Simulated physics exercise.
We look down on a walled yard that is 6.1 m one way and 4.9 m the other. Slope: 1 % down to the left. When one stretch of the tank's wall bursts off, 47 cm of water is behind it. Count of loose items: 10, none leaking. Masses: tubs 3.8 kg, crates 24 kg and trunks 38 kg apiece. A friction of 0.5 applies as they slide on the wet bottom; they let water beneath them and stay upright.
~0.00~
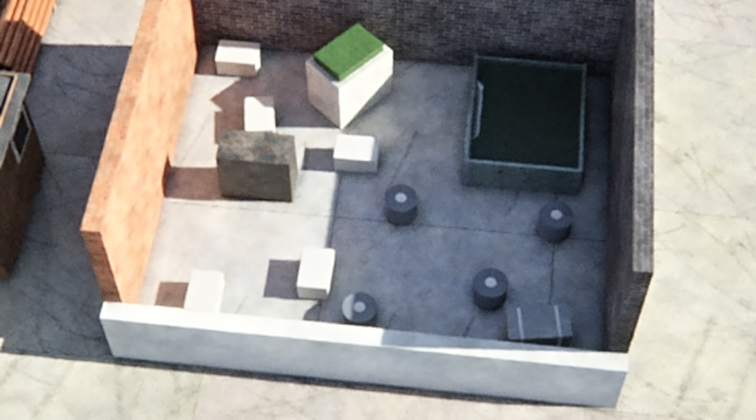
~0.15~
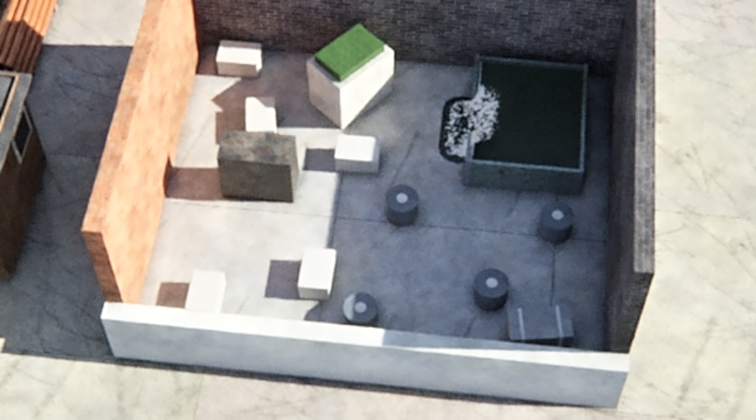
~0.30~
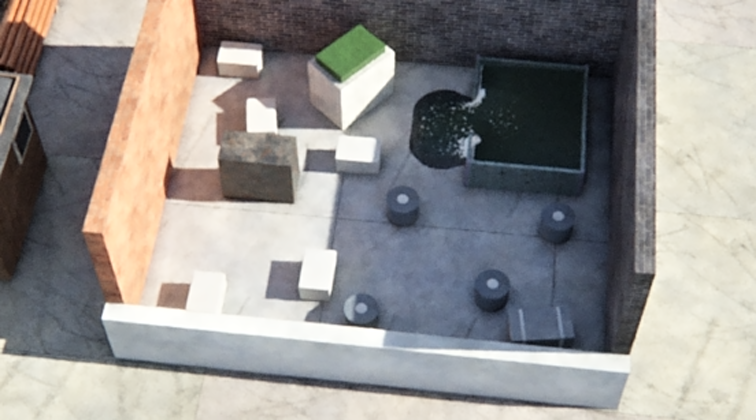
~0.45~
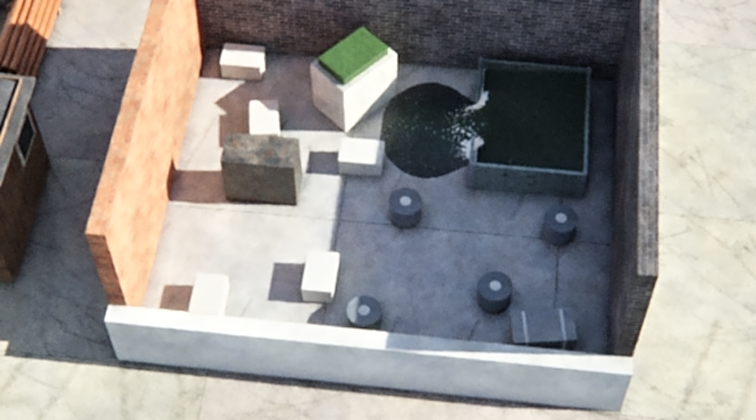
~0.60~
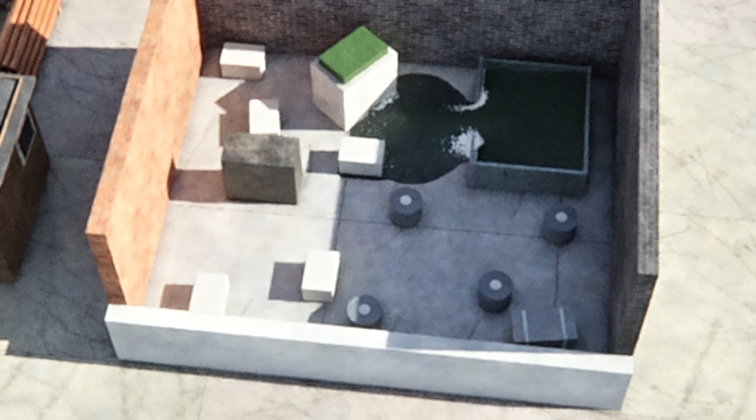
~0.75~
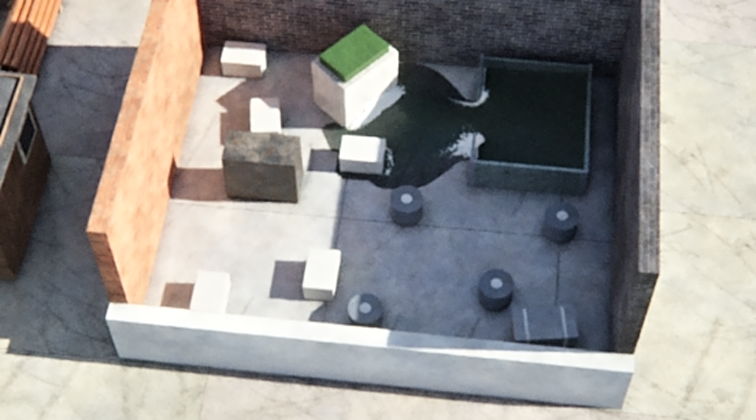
Dark water pours from the left side of a tank and spreads across the walled yard's floor.
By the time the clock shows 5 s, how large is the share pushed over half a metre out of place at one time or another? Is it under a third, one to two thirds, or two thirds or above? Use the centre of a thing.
The count will not reach a third.
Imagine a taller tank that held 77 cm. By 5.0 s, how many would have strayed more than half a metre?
Then 6 of them.
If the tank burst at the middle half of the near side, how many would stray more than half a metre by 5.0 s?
The answer would then be 5.
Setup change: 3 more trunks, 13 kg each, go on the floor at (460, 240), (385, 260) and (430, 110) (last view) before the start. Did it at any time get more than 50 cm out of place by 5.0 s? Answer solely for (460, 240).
That one ends up within it.
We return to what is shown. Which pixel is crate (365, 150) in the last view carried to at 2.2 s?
About (319, 205), give or take.
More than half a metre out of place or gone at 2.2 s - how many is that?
1.
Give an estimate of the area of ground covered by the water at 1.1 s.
About 7.0 m2.
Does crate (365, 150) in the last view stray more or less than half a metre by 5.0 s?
Well, that one comes out beyond the limit.
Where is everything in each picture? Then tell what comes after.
A tub at (557, 215) rests on the ground; a crate at (259, 114) rests on the ground; 2.7 m2 under water; 0 of 10 have shifted, in the first frame.
A tub at (558, 215), on the bottom; a crate at (261, 114) rests on the ground; water covers 3.2 m2; 0 of 10 have shifted, in the second frame.
A tub at (559, 216) rests on the ground; a crate at (261, 115), on the bottom; water covers 3.7 m2; 0 of 10 have shifted, in the third frame.
A tub at (561, 218), on the bottom; a crate at (264, 117), on the bottom; water covers 4.5 m2; 0 of 10 have shifted, in the fourth frame.
A tub at (562, 217) rests on the ground; a crate at (264, 116), on the bottom; water covers 5.1 m2; 0 of 10 have shifted, in the fifth frame.
A tub at (563, 216) rests on the ground; a crate at (265, 115), on the bottom; 5.5 m2 under water; 0 of 10 have shifted, in the sixth frame.
After 1.1 s 0 of 10 are over 50 cm from their spots; 0 afloat.
After 2.2 s 1 of 10 are over 50 cm from their spots; 0 afloat.
After 3.5 s 1 of 10 are over 50 cm from their spots; 0 afloat.
After 5.0 s 1 of 10 are over 50 cm from their spots, and 1 have been at some point; 1 afloat.
